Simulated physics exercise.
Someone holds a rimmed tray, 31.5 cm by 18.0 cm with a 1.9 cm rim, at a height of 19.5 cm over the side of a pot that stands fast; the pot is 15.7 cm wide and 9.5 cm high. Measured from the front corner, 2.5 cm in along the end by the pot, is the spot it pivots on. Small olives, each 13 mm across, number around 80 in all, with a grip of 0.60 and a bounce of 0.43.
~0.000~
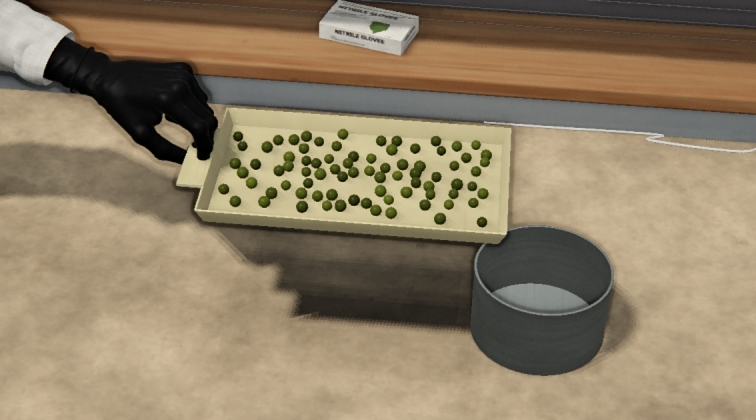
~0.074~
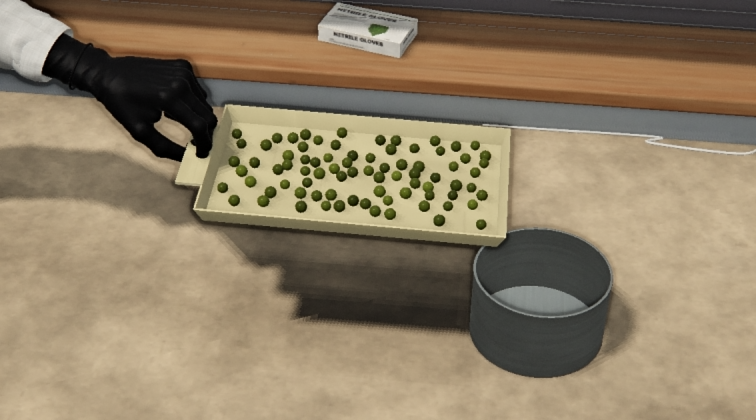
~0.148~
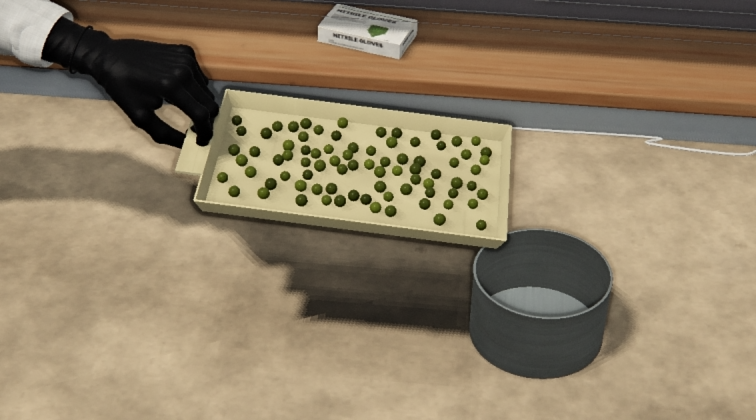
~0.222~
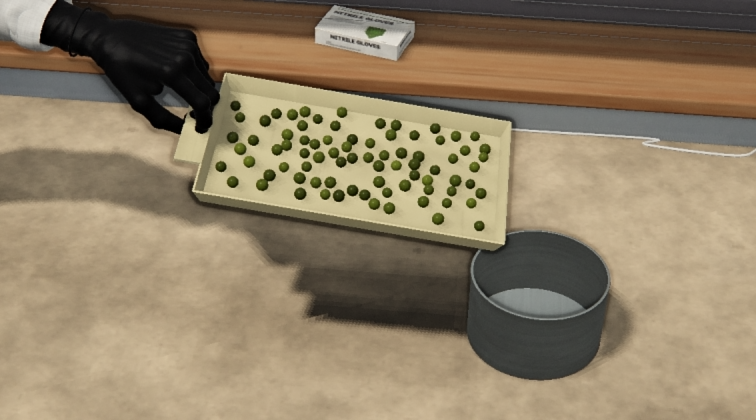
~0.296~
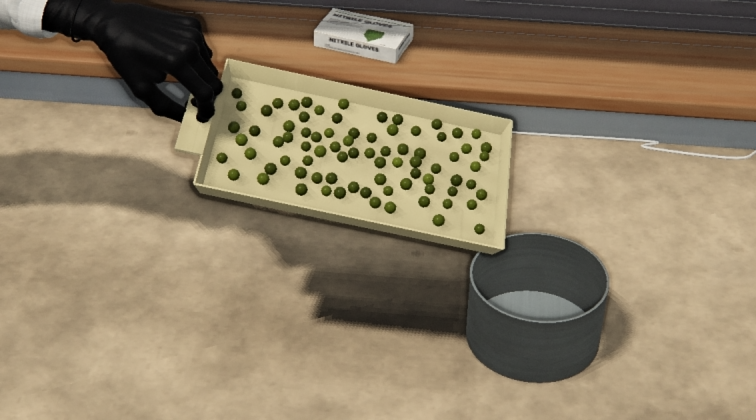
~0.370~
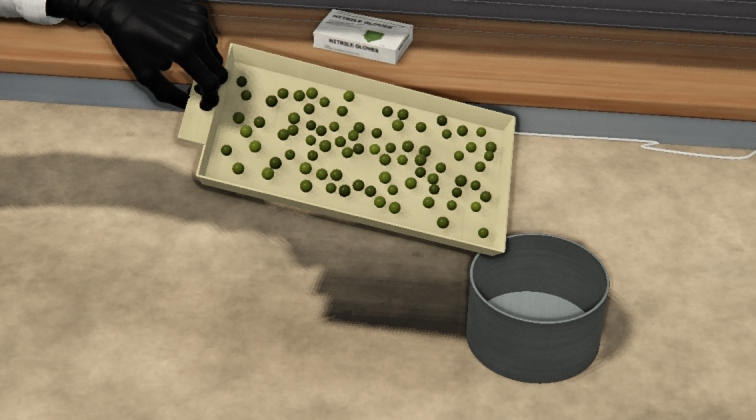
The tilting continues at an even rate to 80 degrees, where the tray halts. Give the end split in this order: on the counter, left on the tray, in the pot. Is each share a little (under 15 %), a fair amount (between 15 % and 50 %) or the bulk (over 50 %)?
Counter: The bulk; left on the tray: A little; pot: A little.
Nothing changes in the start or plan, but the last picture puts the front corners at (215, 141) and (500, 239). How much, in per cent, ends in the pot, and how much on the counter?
Pot 85; counter 15.
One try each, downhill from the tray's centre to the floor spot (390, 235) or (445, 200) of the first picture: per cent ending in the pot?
Near 0 and 75 per cent, in that order.
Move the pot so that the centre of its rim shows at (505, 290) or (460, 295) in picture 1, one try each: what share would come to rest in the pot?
Estimates: 60 % and 15 %, in that order.
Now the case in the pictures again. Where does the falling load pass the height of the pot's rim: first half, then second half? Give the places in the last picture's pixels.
It passes about (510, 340) first and (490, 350) afterwards.
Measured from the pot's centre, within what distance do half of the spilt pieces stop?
14 cm.
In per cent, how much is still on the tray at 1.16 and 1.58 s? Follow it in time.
About 85, 80.
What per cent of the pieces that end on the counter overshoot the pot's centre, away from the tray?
It comes to near 40 percent.
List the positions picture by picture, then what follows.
The first frame shows tray tilt 0 degrees, front corners at (203, 206) and (499, 229); middle of the pieces at (370, 171); pot at (544, 268).
The second frame shows tray tilt 1 degrees, front corners at (202, 205) and (499, 232); middle of the pieces at (369, 171).
The third frame shows tray tilt 5 degrees, front corners at (203, 197) and (499, 234), lowest corner right front; middle of the pieces at (369, 164).
The fourth frame shows tray tilt 10 degrees, front corners at (201, 187) and (497, 238), lowest corner right front; middle of the pieces at (368, 158).
The fifth frame shows tray tilt 14 degrees, front corners at (202, 180) and (497, 242), lowest corner right front; middle of the pieces at (370, 153).
The sixth frame shows tray tilt 19 degrees, front corners at (205, 172) and (498, 244), lowest corner right front; middle of the pieces at (375, 149); pot at (540, 276). Its pace works out near 60 degrees a second.
After 0.85 s, tilt 48 degrees; the tray holds 100 %, the pot 0 %.
Then, at 1.16 s, tilt 67 degrees; the tray holds 85 %, the pot 0 %.
After 1.58 s, tilt 80 degrees; the tray holds 80 %, the pot 0 %.
At rest (3.2 s), counter 100 %, tray 0 %, pot 0 %.
